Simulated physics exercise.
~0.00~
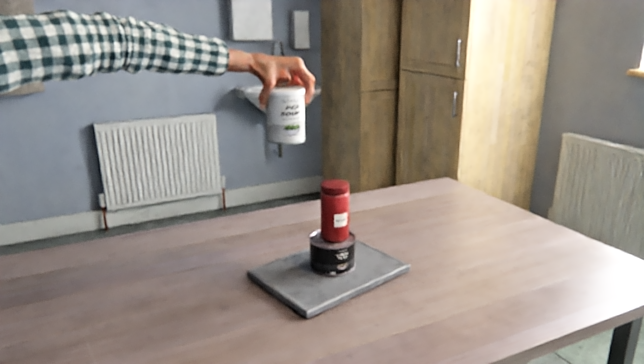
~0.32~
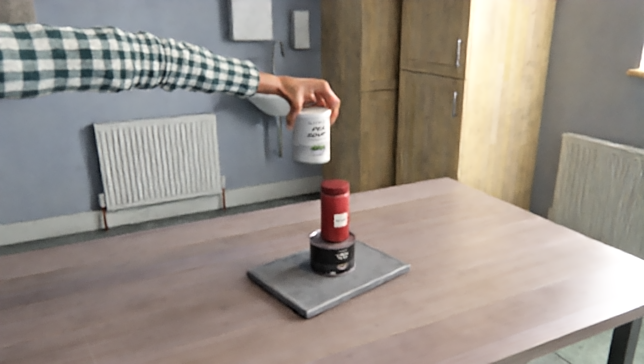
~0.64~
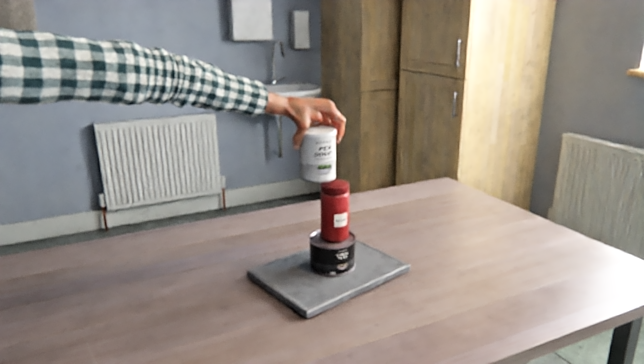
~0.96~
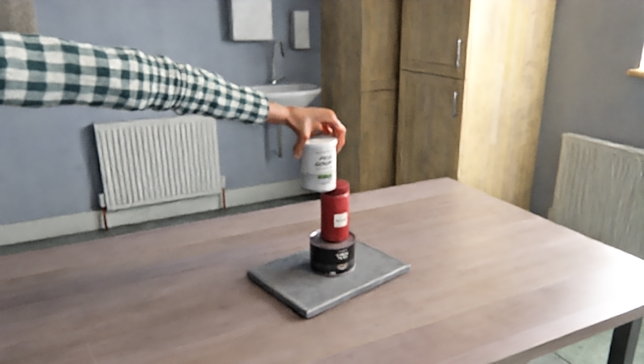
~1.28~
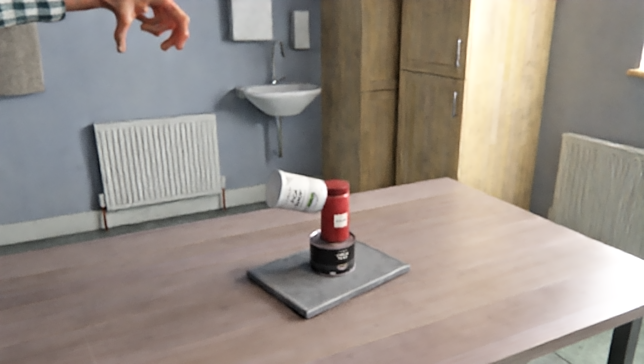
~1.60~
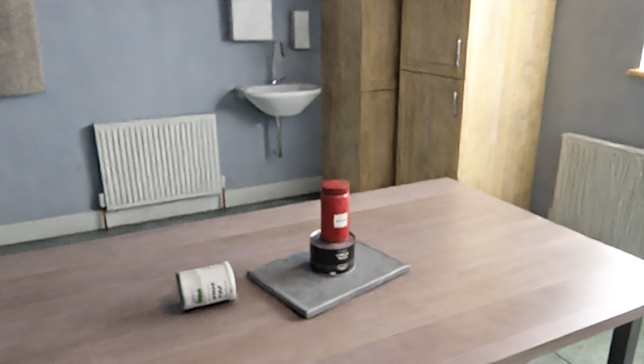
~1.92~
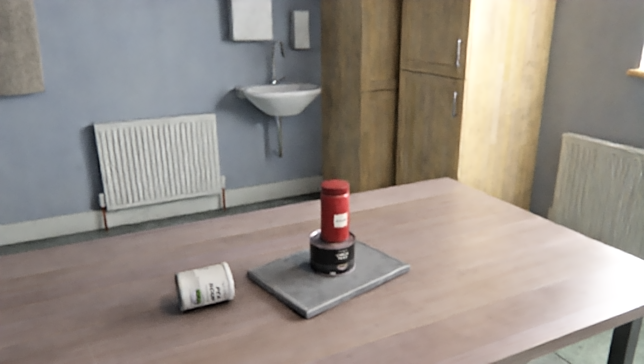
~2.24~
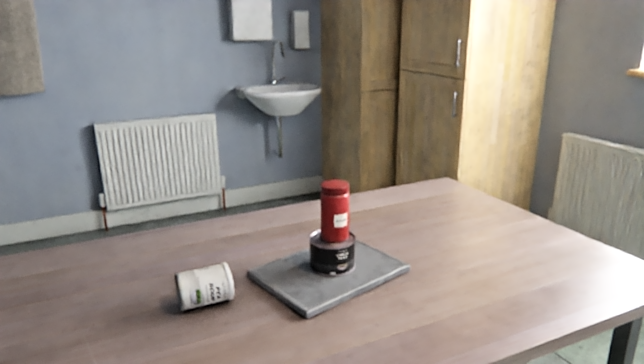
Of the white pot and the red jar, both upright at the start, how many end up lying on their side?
One of them does. The white pot ends on its side on the table, while the red jar stays upright on the black tub.
